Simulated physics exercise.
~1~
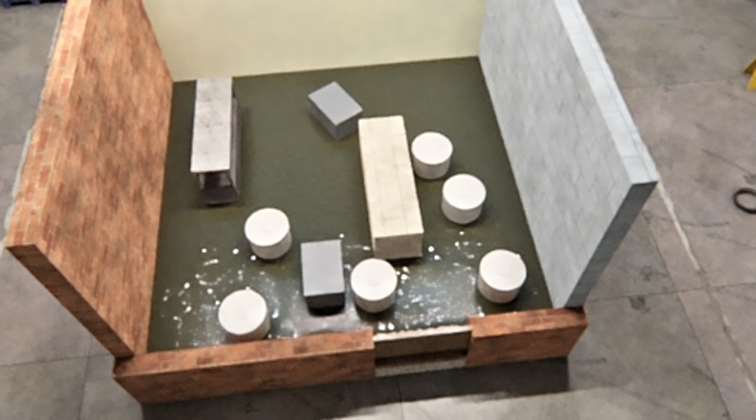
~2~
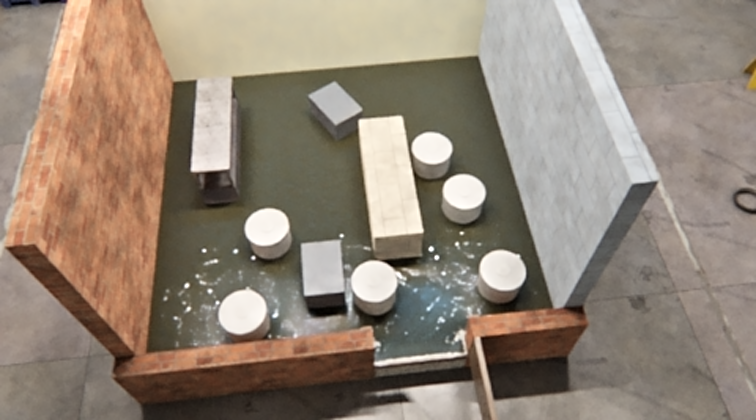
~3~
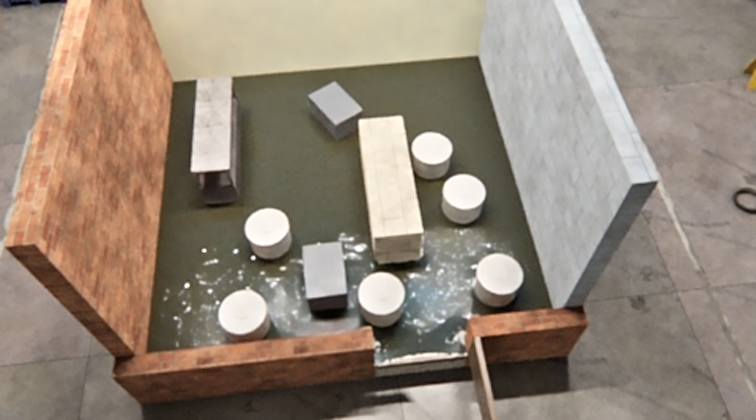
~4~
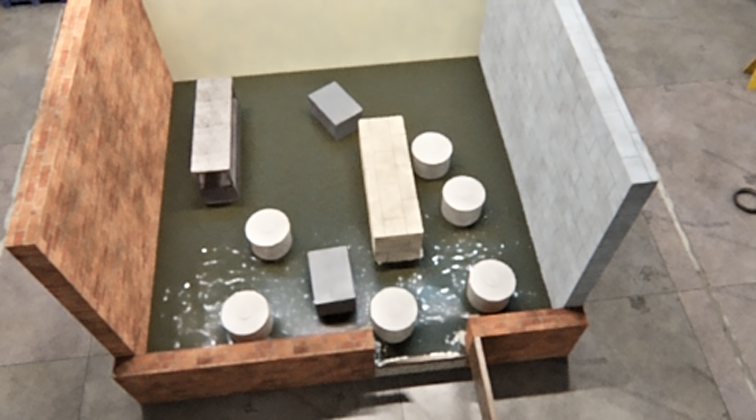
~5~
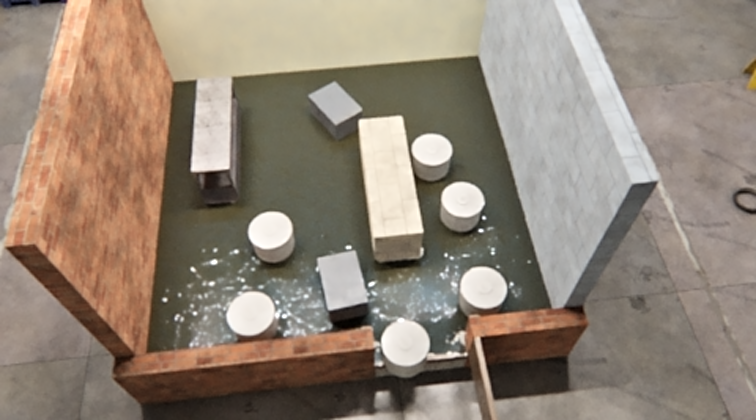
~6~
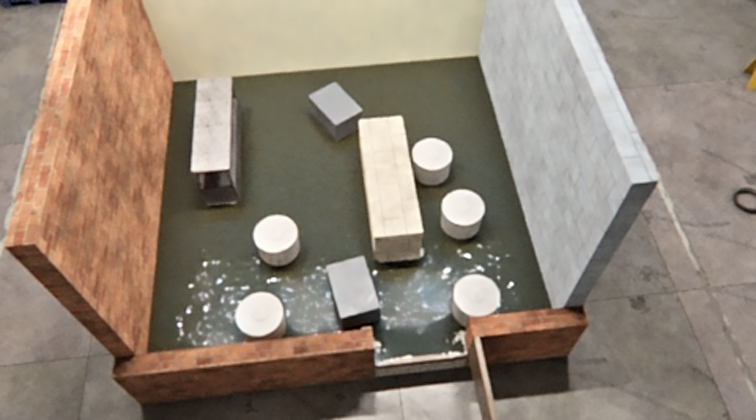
Water glints and shifts across the flooded floor of a small walled room, seen from high above by a still camera. White round tubs, dark grey crates, a long cream block and a grey bench stand between brick and pale walls. A front gate swings open, then the nearest tubs and crate drift toward the gap, and one tub passes out of view there.
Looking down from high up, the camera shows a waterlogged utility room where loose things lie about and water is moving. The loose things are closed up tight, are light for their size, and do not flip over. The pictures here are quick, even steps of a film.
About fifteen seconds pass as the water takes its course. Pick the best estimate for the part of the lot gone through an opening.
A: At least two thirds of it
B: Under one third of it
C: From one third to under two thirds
A, at least two thirds of it.
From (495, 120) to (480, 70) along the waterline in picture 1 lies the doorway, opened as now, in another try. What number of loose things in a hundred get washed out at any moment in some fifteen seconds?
That would be around 50 %.
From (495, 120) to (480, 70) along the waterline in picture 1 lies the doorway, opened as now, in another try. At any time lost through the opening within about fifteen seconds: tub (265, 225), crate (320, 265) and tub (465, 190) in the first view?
In the order given: Remains, remains, escapes.
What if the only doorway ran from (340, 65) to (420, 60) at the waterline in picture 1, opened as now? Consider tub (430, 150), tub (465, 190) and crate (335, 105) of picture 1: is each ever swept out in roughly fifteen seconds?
Outcome by item: Exited / exited / exited.
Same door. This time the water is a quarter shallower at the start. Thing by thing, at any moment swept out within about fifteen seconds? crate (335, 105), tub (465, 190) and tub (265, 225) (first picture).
Item by item: Retained, exits and exits.
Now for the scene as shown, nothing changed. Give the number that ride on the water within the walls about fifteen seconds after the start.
I count 1.
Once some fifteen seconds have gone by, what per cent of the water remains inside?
Close to 58 per cent.
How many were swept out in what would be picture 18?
I count 3 altogether.
A moment on, 1 of 8 are out; 7 afloat.
Next, 3 of 8 are out; 5 afloat.
Later, 7 of 8 are out; 1 afloat.
In the end, 7 of 8 are out; 1 afloat.
